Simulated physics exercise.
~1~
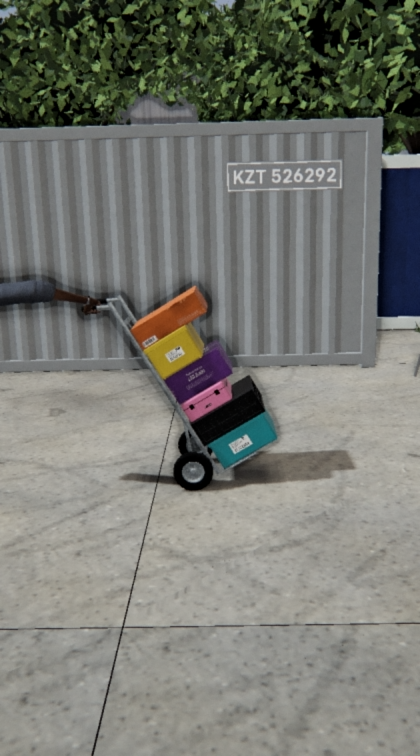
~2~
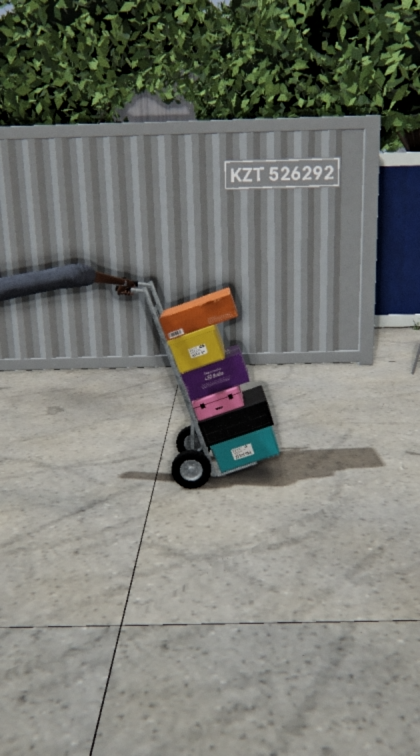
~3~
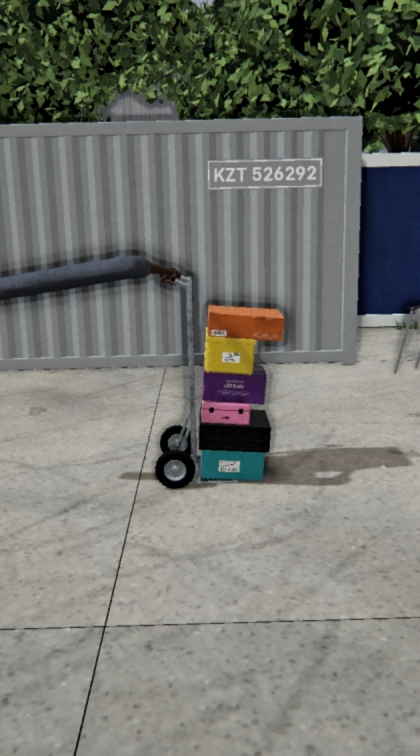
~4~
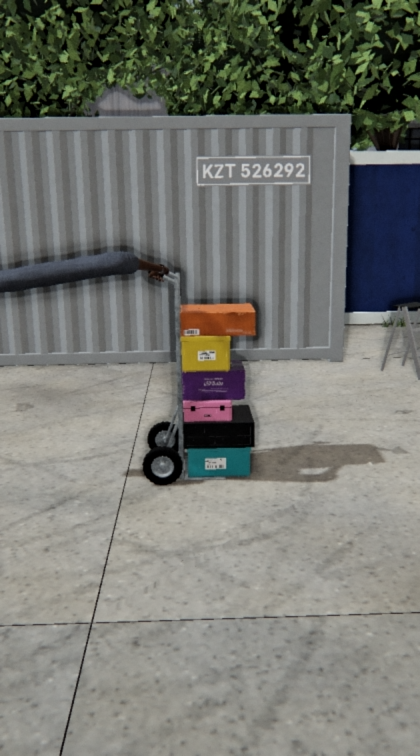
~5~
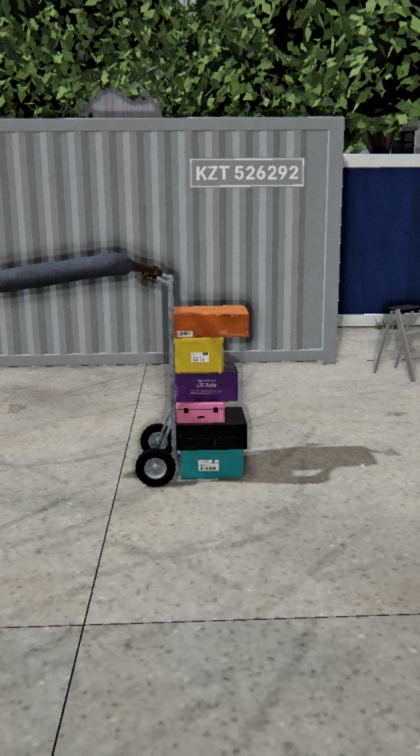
A gloved-looking hand on a long arm held a tilted sack truck stacked with six colourful boxes and tipped it forward until it stood upright on the concrete, and the whole stack stayed in place, with the orange box still on top.
